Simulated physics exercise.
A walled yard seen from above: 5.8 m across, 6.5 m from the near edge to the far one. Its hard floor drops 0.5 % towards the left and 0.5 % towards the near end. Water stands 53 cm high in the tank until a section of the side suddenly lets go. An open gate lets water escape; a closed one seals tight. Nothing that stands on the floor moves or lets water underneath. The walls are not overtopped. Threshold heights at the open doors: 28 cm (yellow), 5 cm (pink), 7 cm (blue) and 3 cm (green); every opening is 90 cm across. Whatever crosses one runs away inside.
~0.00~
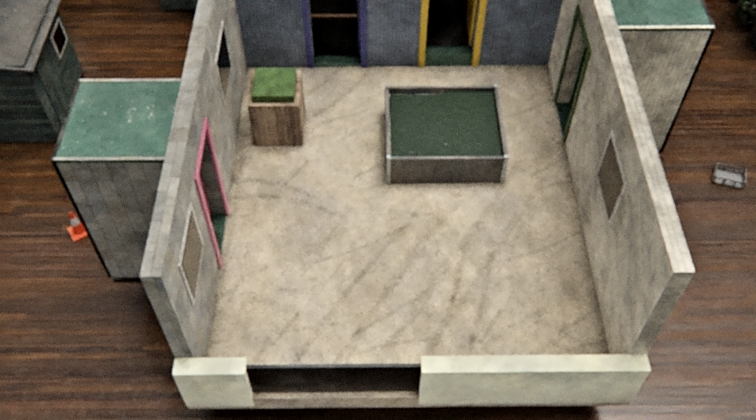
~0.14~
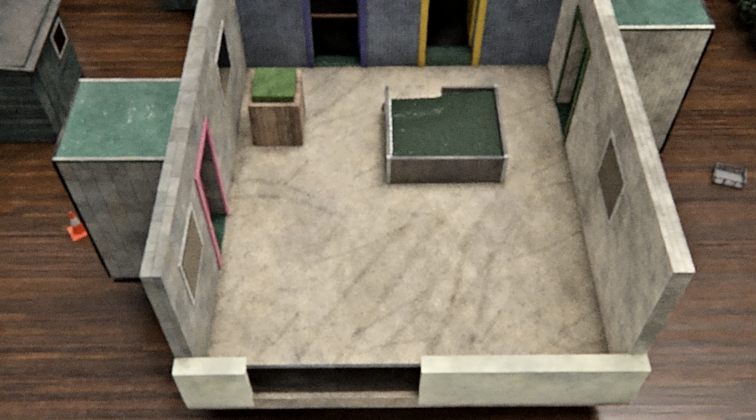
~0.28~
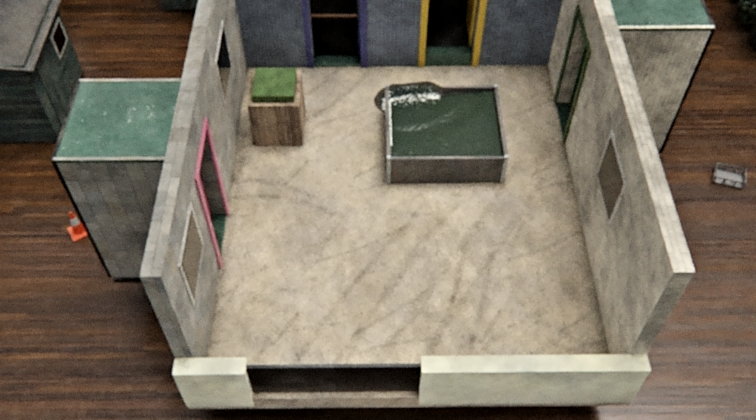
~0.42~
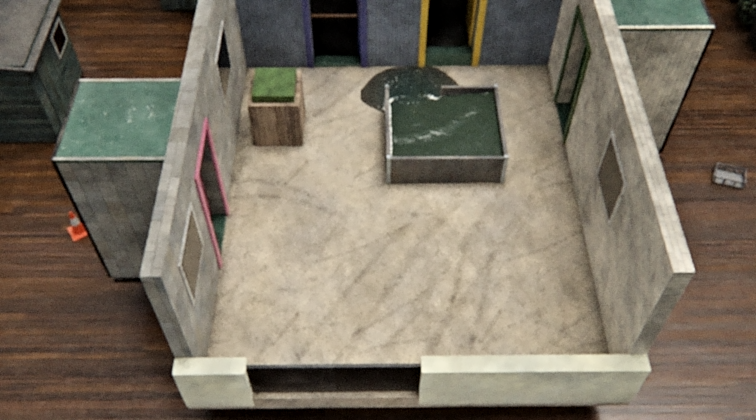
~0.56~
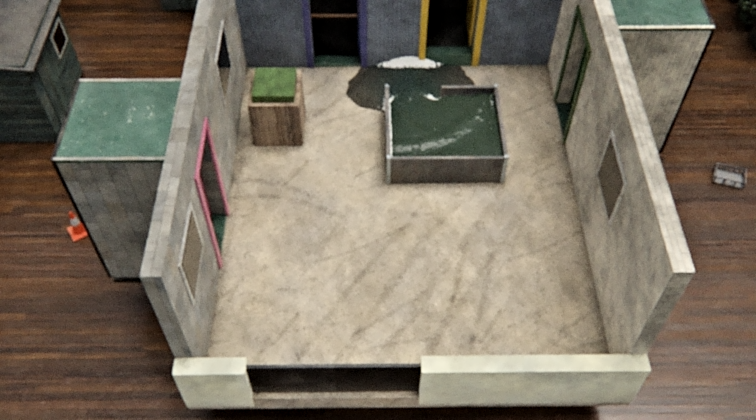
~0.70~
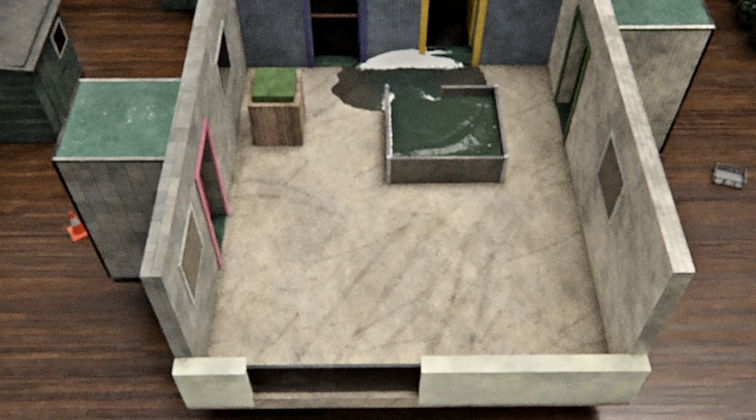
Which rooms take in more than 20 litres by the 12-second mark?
Door by door: At the yellow door it does not reach the limit; at the pink door it does not reach the limit; at the blue door it goes over the limit; at the green door it goes over the limit.
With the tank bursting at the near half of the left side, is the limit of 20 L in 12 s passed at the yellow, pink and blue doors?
Against that limit: Yellow not over, pink over, blue under.
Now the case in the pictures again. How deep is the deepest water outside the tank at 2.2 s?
About 29 cm.
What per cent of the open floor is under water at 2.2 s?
Near 20 per cent is wet.
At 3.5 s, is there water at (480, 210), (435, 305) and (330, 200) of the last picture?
In turn: Dry, still dry, still dry.
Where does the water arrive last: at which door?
The pink one.
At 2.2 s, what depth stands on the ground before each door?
Depths in cm: Yellow 20, pink 0, blue 13, green 5.
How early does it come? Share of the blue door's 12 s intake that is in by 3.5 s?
About 75 per cent.
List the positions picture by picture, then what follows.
The tank at (444, 124) is whole and still, 53 cm deep, in the first frame.
Water pours out on the tank's far side and has run 0.5 m, to a hidden place; typically 10 cm deep outside, 53 cm at the tank's back, in the second frame.
Water pours out on the tank's far side and has run 0.8 m, to (432, 86); typically 9 cm deep outside, 53 cm at the tank's back, in the third frame.
Water pours out on the tank's far side and has run 1.2 m, to (414, 66); typically 6 cm deep outside, 53 cm at the tank's back, in the fourth frame.
Water pours out on the tank's far side and has run 1.5 m, to (370, 67); typically 6 cm deep outside, 52 cm at the tank's back, in the fifth frame.
Water pours out on the tank's far side and has run 1.7 m, to (348, 67); typically 7 cm deep outside, 45 cm at the tank's back, in the sixth frame.
After 1.4 s water covers 10 % of the floor and is deepest (36 cm) near (408, 66); yellow door 20 cm at the sill, 1 L in, pink door not reached, blue door 15 cm at the sill, 3 L in, green door not reached.
After 2.2 s water covers 20 % of the floor and is deepest (29 cm) near (408, 73); yellow door 20 cm at the sill, 1 L in, pink door not reached, blue door 13 cm at the sill, 25 L in, green door 5 cm at the sill, 0 L in.
After 3.5 s water covers 35 % of the floor and is deepest (22 cm) near (255, 87); yellow door 14 cm at the sill, 2 L in, pink door 3 cm at the sill, 0 L in, blue door 10 cm at the sill, 43 L in, green door 8 cm at the sill, 19 L in.
After 7.0 s water covers 80 % of the floor and is deepest (14 cm) near (272, 108); yellow door 7 cm at the sill, 2 L in, pink door 2 cm at the sill, 0 L in, blue door 8 cm at the sill, 53 L in, green door 5 cm at the sill, 52 L in.
After 12.0 s water covers 95 % of the floor and is deepest (10 cm) near (205, 383); yellow door 3 cm at the sill, 2 L in, pink door 1 cm at the sill, 0 L in, blue door 6 cm at the sill, 57 L in, green door 3 cm at the sill, 60 L in.
